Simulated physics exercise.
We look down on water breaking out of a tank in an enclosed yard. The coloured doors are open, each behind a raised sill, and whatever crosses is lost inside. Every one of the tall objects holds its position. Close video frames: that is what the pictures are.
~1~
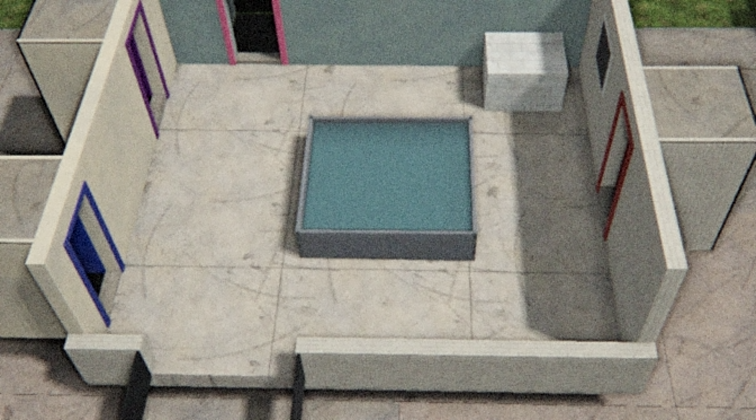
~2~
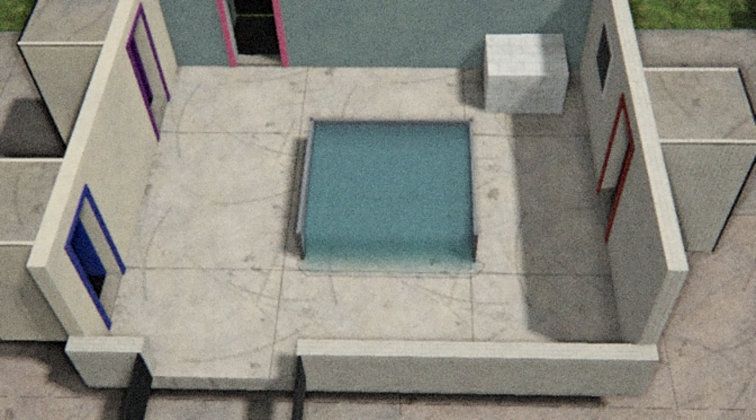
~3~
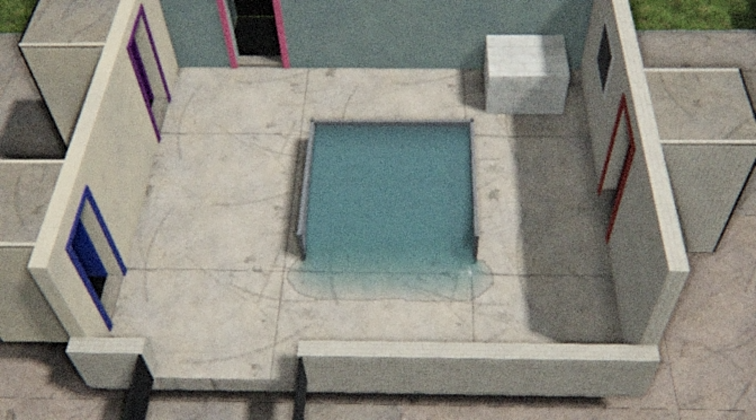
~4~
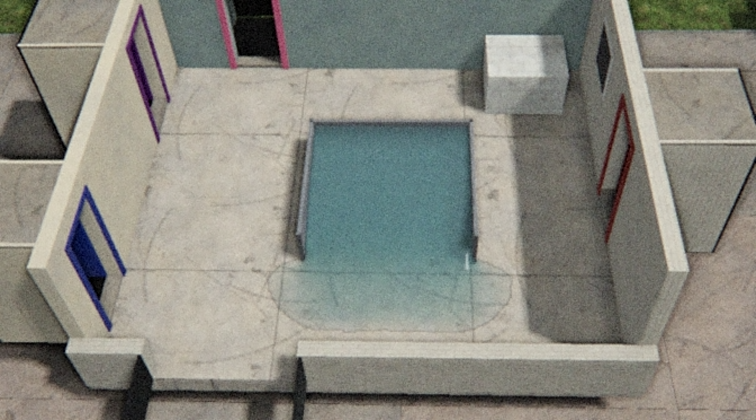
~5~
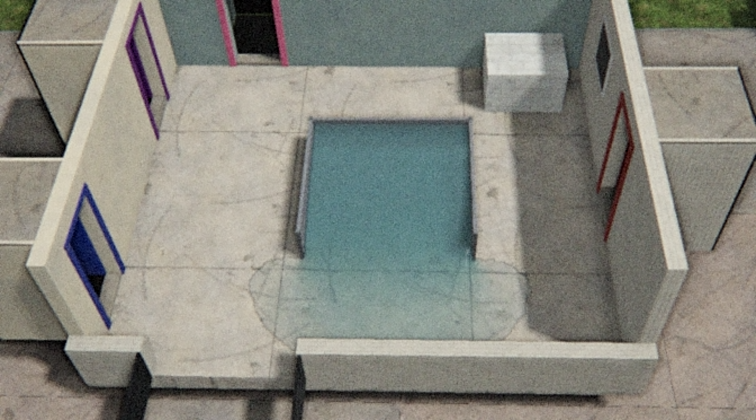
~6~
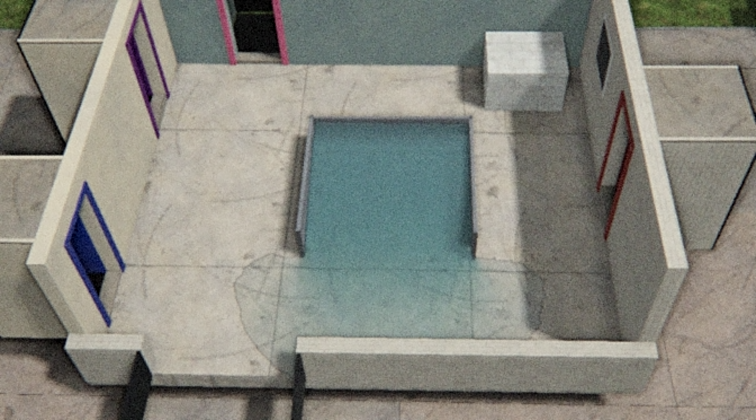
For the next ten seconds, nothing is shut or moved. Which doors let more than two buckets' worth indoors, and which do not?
The red door doesn't get too much water coming through; the purple door doesn't get too much water coming through; the blue door gets too much water coming through; the pink door doesn't get too much water coming through.
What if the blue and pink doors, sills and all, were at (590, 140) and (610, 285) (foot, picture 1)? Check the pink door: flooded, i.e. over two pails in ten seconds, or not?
Result for pink: It ends up above.
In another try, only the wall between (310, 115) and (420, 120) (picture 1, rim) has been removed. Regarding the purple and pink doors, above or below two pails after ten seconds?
The purple door ends up above, while the pink door ends up above.
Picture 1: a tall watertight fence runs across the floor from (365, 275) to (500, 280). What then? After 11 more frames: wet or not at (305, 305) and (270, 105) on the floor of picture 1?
Result, in order: Swamped / bone-dry.
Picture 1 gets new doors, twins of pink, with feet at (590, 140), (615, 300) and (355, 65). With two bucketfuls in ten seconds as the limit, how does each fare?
Taking them as listed, the first overshoots, the second overshoots and the third undershoots.
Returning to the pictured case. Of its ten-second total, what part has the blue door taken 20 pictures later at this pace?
It should be near 5 percent of the ten-second total.
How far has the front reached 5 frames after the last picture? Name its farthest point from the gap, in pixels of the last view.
The wet edge reaches furthest near (611, 368).
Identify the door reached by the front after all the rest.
My answer: The door marked pink.
A moment on, water covers 25 % of the floor; the red door not reached, the purple door not reached, the blue door not reached, the pink door not reached.
Next, water covers 25 % of the floor; the red door not reached, the purple door not reached, the blue door not reached, the pink door not reached.
Then, water covers 45 % of the floor; the red door wet at the sill, nothing in, the purple door not reached, the blue door under two buckets in, the pink door not reached.
Later, water covers 80 % of the floor; the red door wet at the sill, nothing in, the purple door wet at the sill, nothing in, the blue door over two buckets in, the pink door not reached.
In the end, water covers 100 % of the floor; the red door wet at the sill, nothing in, the purple door wet at the sill, nothing in, the blue door far over two buckets in, the pink door wet at the sill, nothing in.
